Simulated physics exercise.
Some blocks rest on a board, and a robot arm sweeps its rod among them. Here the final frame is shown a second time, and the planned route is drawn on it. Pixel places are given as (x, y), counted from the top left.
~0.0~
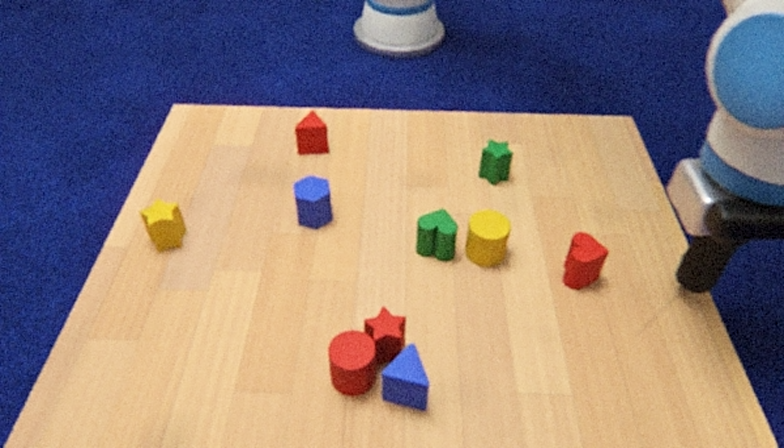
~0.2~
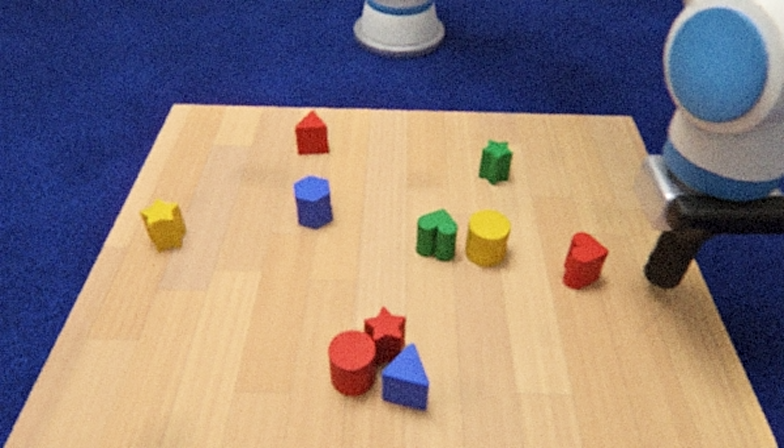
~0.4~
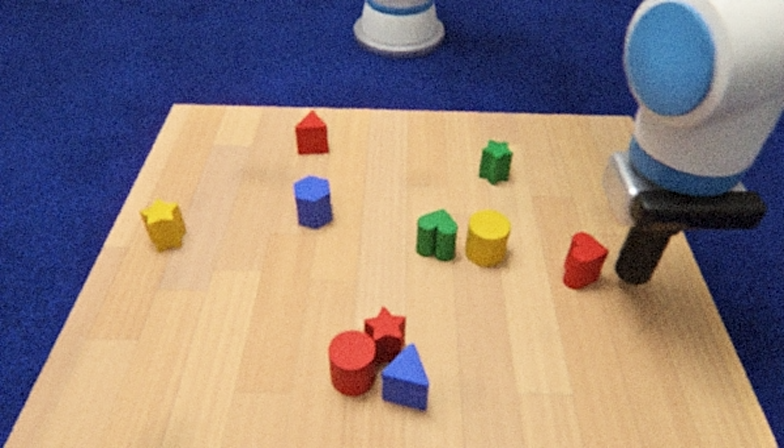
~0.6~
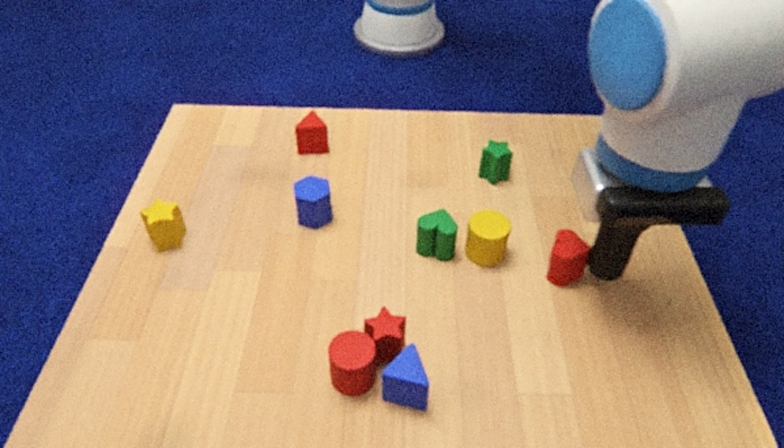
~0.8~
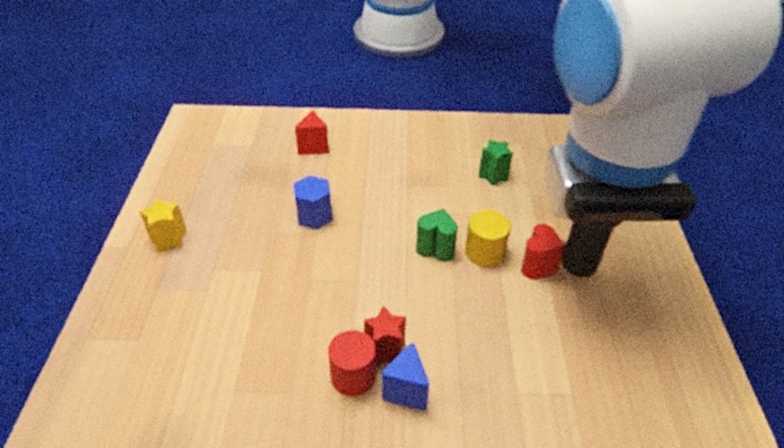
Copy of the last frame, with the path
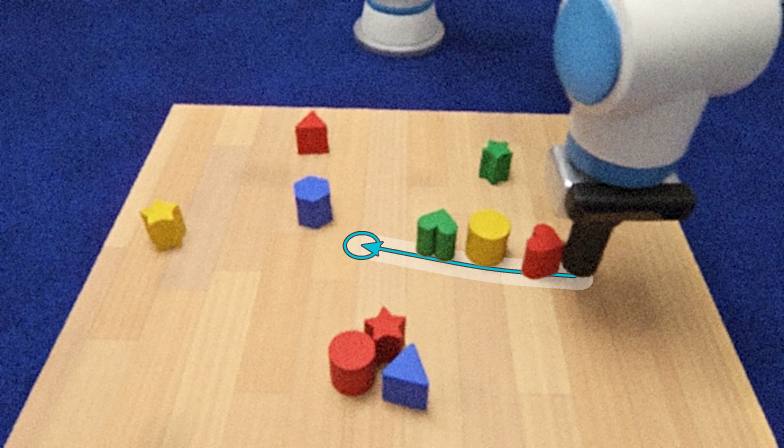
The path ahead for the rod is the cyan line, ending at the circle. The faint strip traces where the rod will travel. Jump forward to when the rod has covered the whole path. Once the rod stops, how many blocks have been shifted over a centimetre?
Here I'd predict at least three blocks moving more than 1 cm.
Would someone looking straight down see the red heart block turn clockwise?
The answer is yes.
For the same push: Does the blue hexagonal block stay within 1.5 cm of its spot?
In short: Yes.
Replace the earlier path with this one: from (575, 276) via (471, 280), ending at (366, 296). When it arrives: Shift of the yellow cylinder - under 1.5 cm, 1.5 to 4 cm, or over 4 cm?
The move is medium, 1.5 to 4 cm.
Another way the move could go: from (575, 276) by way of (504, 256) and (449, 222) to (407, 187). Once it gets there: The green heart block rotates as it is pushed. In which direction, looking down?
The green heart block rotates counterclockwise.
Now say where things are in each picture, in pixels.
The first picture shows rod tip at (693, 281); block tops, blue hexagonal block at (312, 187); green heart block at (439, 221); yellow cylinder at (490, 224); red heart block at (588, 247).
The second picture shows rod at (662, 276); blocks unchanged.
The third picture shows rod at (632, 272); blocks unchanged.
The fourth picture shows rod at (605, 269); red heart block at (571, 244).
The fifth picture shows rod at (579, 265); blue hexagonal block at (312, 187); green heart block at (439, 221); yellow cylinder at (490, 224); red heart block at (546, 238).
Path on the board, from (575, 276) via (466, 265), ending at (362, 245).
The first path, step by step. One third of the way, rod at (503, 259); green heart block at (435, 221); yellow cylinder at (456, 199); red heart block at (486, 221), turned 85° clockwise.
Two thirds of the way, rod at (431, 247); green heart block at (407, 209), turned 30° clockwise; yellow cylinder at (448, 189); red heart block at (472, 213).
At the end, rod at (362, 234); blue hexagonal block in place; green heart block at (380, 197), turned 125° clockwise; yellow cylinder at (448, 189); red heart block at (472, 213), turned 120° clockwise.
